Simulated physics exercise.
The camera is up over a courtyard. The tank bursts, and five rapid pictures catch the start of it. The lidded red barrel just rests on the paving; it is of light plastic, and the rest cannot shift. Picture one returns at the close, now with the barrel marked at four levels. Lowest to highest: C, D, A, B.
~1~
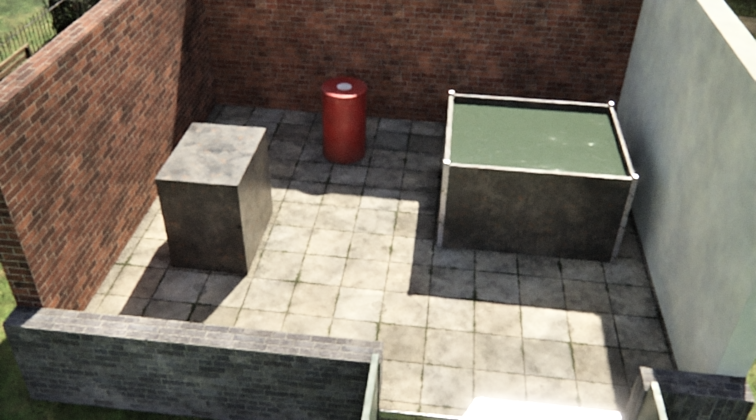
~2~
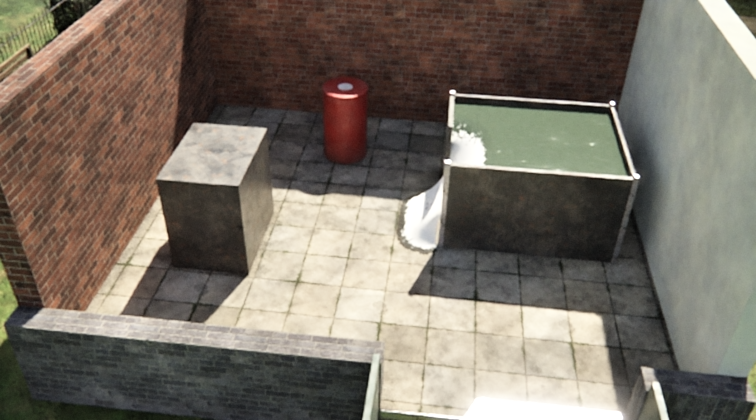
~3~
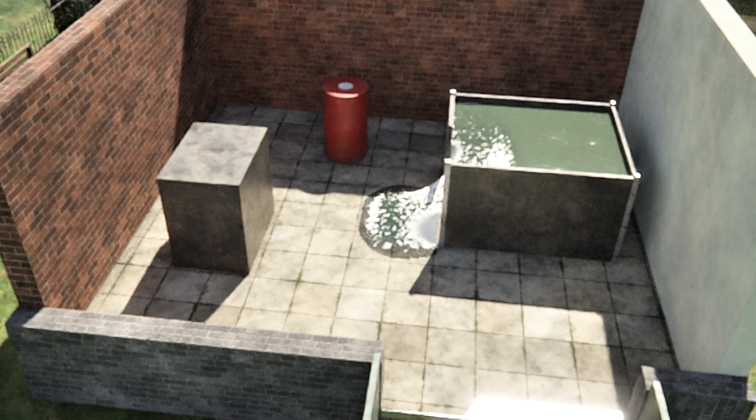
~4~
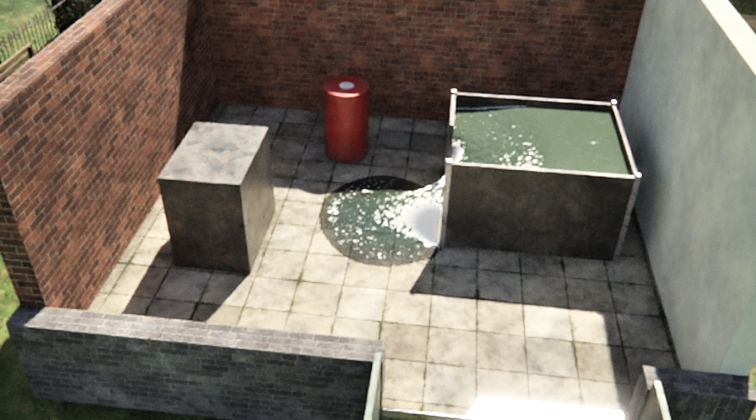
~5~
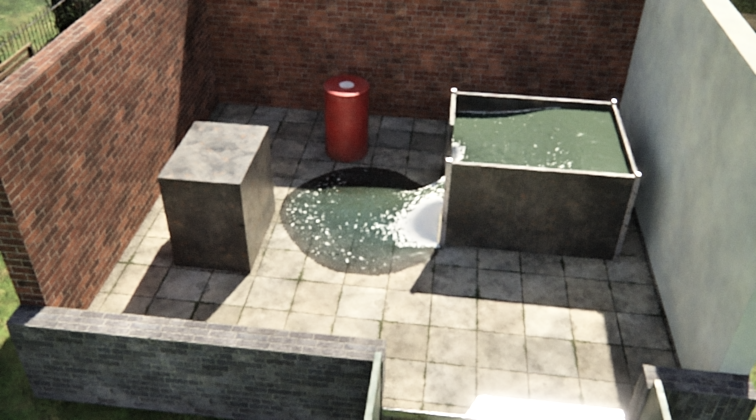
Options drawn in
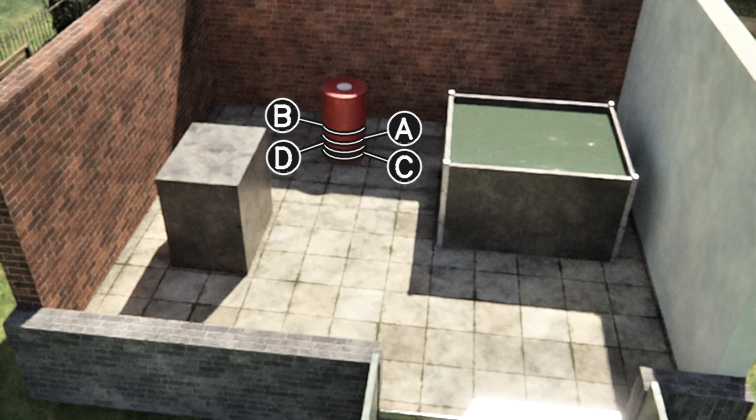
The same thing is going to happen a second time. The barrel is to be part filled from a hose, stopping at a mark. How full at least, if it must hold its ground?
Mark D.
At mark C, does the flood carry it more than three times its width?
No, less.
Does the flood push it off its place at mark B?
No.
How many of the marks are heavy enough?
Three.
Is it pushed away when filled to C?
Yes, that goes wrong.
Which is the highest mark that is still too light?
The answer is C.
On the marked copy, A at (341, 143); B at (341, 133); C at (341, 158); D at (341, 152); from the bottom up C, D, A, B.
For mark A, it does not move.
For mark B, it does not move.
For mark C, it is pushed about its own width away.
For mark D, it does not move.
